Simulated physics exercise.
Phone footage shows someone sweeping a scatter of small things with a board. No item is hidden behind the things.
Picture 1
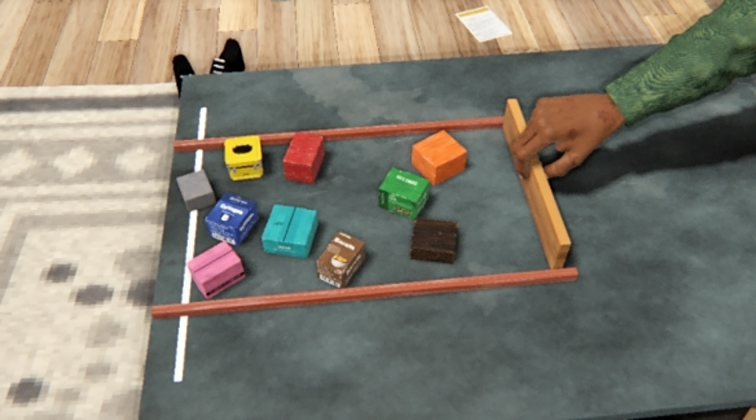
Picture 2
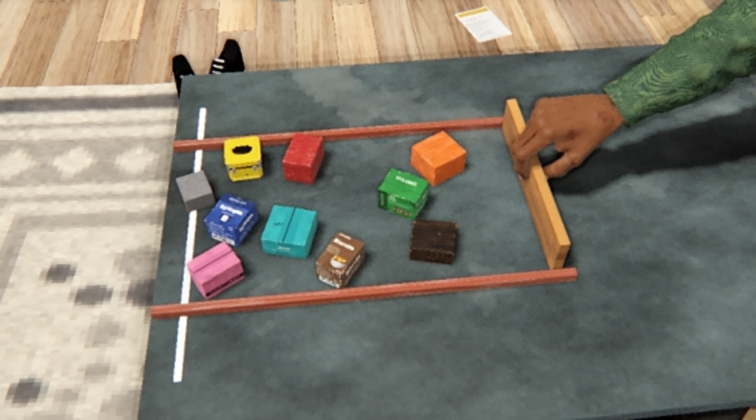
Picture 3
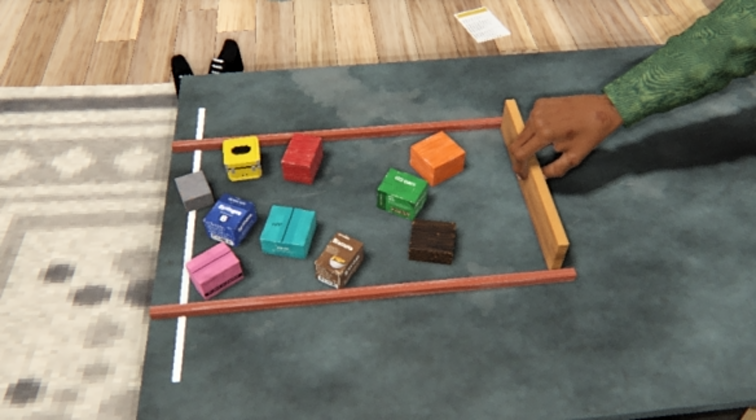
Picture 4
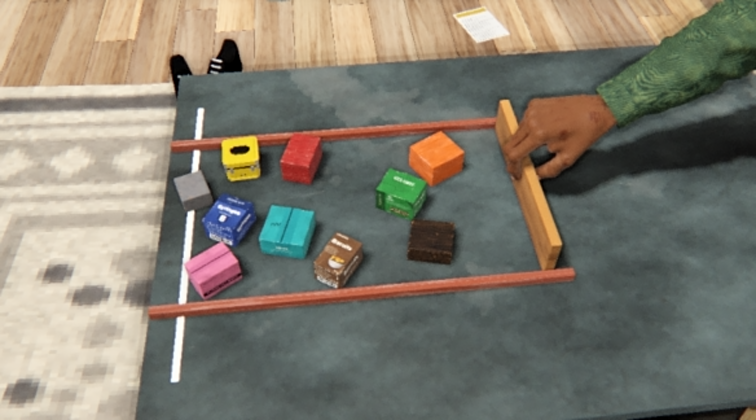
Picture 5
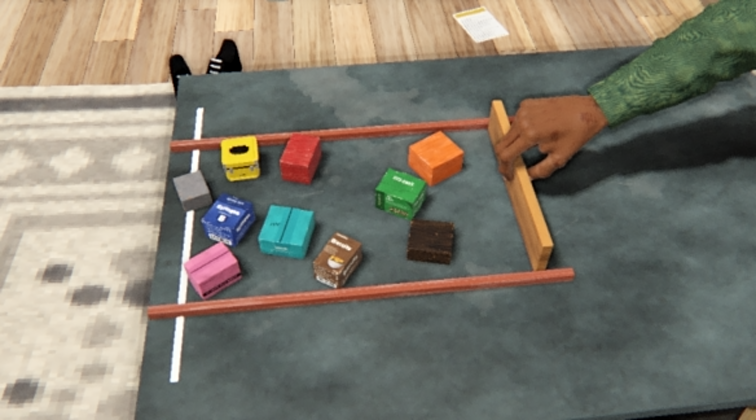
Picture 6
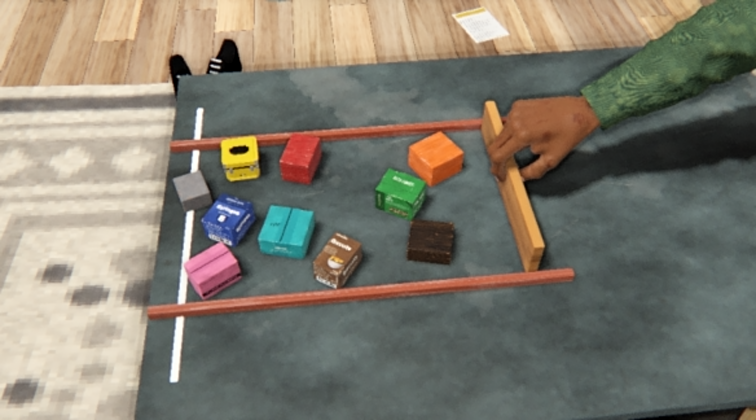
The video shows a hand in a green patterned sleeve moving a wooden board slightly left between two reddish strips on a dark tabletop, while the scattered colourful boxes and blocks, some near a white line, stay practically still.
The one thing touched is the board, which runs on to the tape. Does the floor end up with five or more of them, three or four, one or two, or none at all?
After the sweep, the pieces gone from the top come to five or more, as it turns out.
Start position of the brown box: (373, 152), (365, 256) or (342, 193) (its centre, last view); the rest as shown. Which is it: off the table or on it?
Order of tries: Off, off, off.
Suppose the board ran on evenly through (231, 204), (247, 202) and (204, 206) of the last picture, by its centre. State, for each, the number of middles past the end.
Taking the three positions in turn, the counts come to 4, 3 and 7.
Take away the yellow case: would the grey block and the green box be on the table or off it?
Well, the grey block goes off the edge while the green box is still there.
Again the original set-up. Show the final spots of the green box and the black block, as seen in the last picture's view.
The one named first is at (164, 221), the next at (160, 269).
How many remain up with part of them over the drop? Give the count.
It comes to 3.
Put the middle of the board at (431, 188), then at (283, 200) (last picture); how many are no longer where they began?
Note: First position 2; second position 10.
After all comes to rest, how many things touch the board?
The count comes out at 3.
Soon after, none off yet; grey block at rest near (193, 191); pink box at rest near (213, 271); blue box at rest near (229, 220).
Then, none off yet; grey block moving near (183, 194); pink box moved a little near (187, 273); blue box moved about its own width near (203, 211).
At rest, the number that fall off is five or more; fallen, brown box, red block, turquoise box, yellow case, blue box, pink box and grey block.
